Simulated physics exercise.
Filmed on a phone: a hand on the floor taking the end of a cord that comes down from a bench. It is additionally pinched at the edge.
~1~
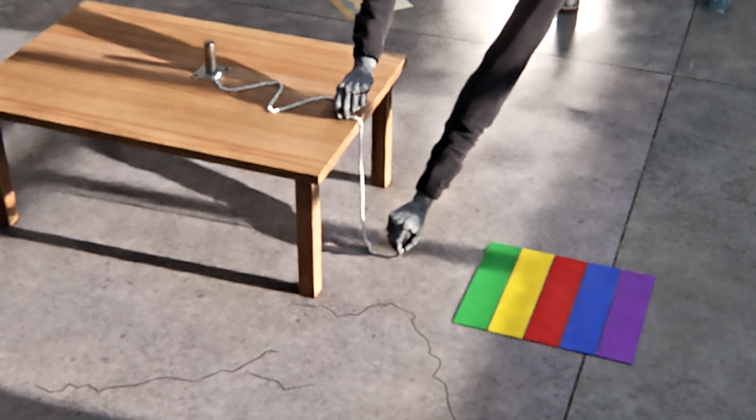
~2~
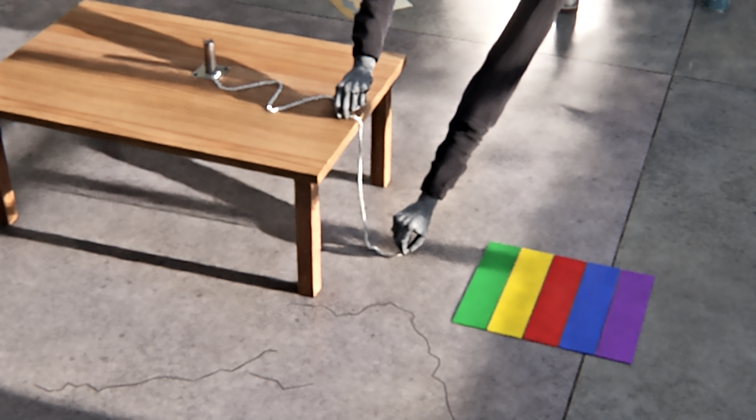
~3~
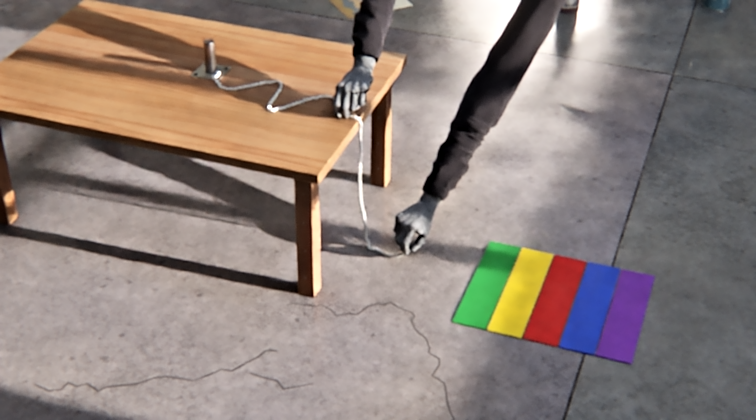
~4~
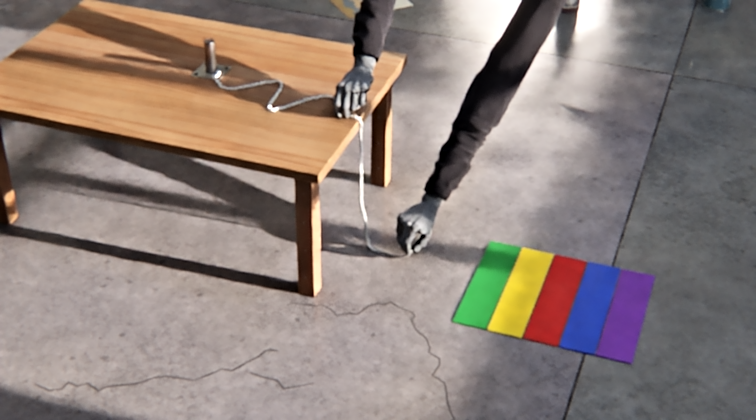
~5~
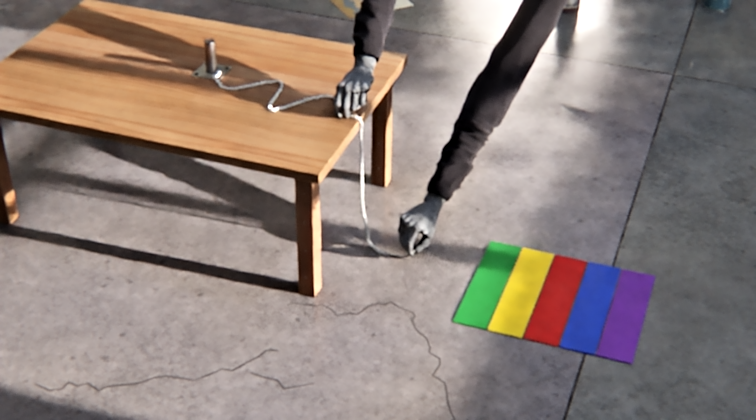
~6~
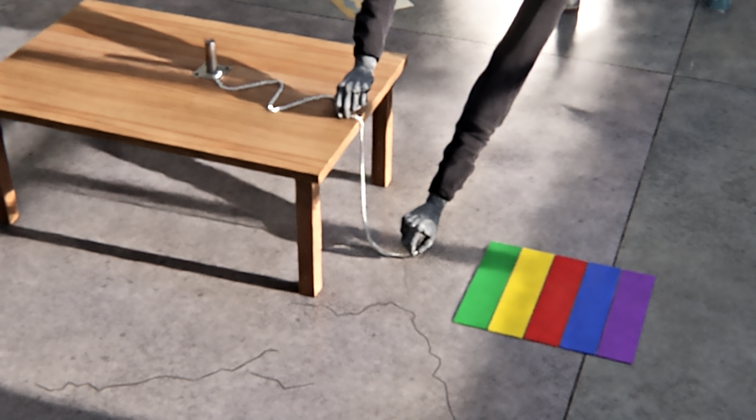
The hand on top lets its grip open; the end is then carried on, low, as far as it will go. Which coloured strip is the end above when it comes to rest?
The purple one.
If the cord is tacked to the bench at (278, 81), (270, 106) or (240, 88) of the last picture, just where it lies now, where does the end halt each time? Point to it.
Try one gives (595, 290), try two (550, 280), and try three (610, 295).
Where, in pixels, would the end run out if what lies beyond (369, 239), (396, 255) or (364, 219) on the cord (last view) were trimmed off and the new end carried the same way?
Try by try: (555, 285), (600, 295) and (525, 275).
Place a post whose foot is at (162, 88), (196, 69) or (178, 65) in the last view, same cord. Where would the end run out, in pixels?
You'd get roughly (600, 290), (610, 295) and (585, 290), one for each try.
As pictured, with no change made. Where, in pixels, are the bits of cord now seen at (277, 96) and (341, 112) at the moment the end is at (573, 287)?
They end up close to (329, 99) and (393, 189).
Early on, end near (573, 287); over red.
Midway, end near (610, 295); over blue.
At the end of the slack, end near (632, 300); over purple. It gets as far as the purple strip.
